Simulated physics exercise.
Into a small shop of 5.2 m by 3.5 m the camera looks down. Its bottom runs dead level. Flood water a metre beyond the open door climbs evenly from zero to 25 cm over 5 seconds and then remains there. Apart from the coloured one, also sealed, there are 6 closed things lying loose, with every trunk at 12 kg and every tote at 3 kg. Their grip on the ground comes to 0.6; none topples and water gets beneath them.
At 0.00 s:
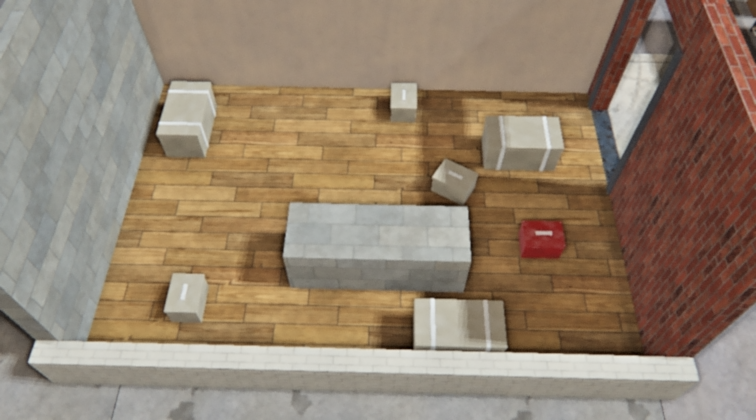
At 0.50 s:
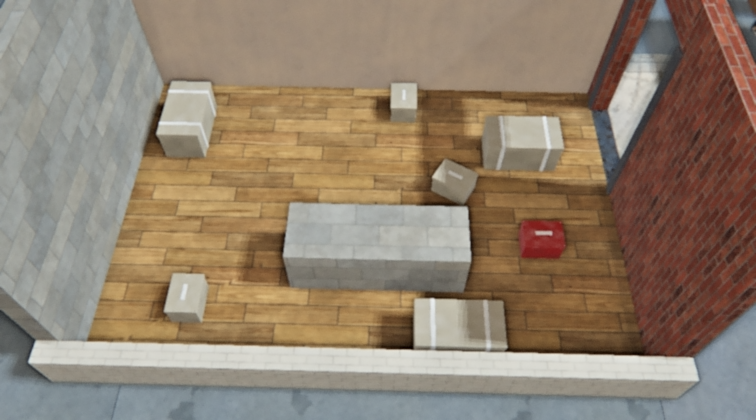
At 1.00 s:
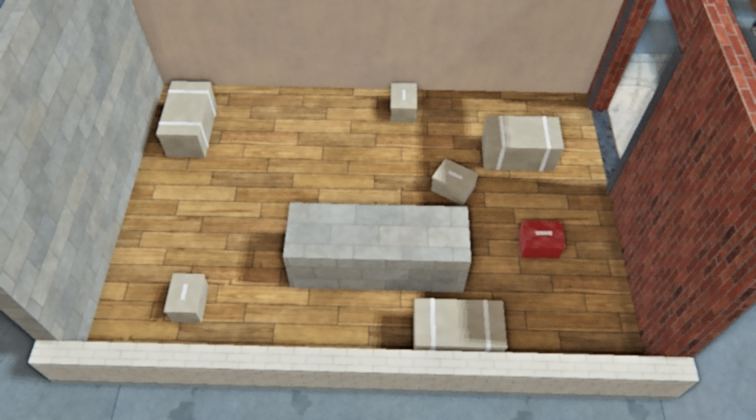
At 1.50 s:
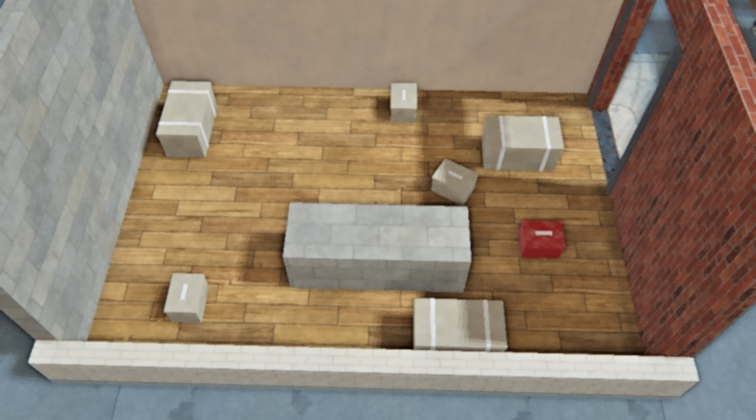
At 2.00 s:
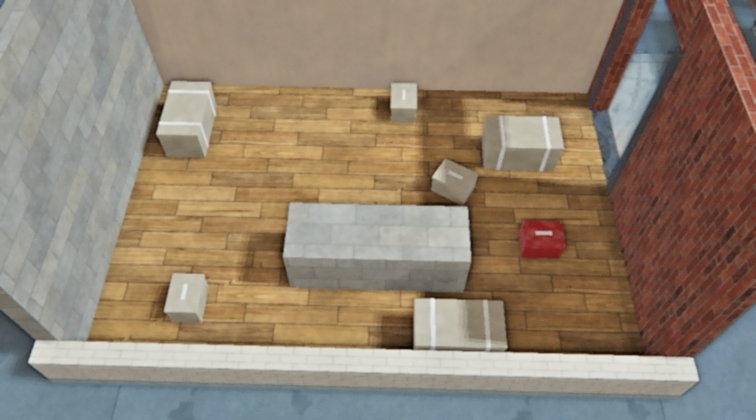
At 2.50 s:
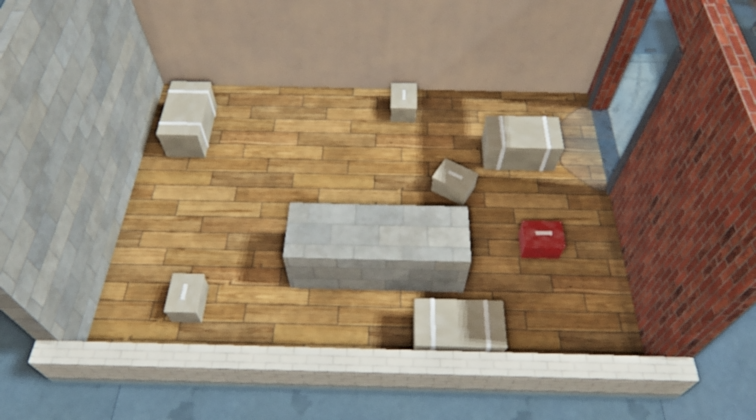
In the video, a high view shows a wood-floored room holding pale boxes, a grey block and one red box, all motionless, while bluish water covers the ground outside and then spreads slightly through the opening at right.
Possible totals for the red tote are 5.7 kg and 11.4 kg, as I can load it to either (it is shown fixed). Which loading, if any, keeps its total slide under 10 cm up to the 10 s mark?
The lower one.
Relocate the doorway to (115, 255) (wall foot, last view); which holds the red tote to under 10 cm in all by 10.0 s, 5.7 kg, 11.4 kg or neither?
The big mass is needed.
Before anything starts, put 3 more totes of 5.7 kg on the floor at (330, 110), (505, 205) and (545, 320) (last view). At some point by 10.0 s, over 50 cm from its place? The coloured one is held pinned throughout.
In that order: More, more, less.
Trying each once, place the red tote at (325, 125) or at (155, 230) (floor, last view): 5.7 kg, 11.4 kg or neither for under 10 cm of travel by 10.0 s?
One by one: Neither mass suffices; neither mass suffices.
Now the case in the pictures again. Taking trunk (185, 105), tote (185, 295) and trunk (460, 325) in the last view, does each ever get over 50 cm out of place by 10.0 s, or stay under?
Beyond, beyond, below.
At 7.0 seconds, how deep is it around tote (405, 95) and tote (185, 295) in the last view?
Close to 5 and 0 centimetres.
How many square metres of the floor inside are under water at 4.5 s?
5.0 m2.
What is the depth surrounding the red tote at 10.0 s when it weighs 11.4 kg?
3 cm, roughly.
After 3.5 s the red tote would be 0 cm from its start with 5.7 kg and 0 cm from its start with 11.4 kg; 0 cm of water round it then.
After 4.5 s the red tote would be 0 cm from its start with 5.7 kg and 0 cm from its start with 11.4 kg; 2 cm of water round it then.
After 7.0 s the red tote would be 0 cm from its start with 5.7 kg and 0 cm from its start with 11.4 kg; 3 cm of water round it then.
After 10.0 s the red tote would be 0 cm from its start with 5.7 kg and 0 cm from its start with 11.4 kg; 3 cm of water round it then.
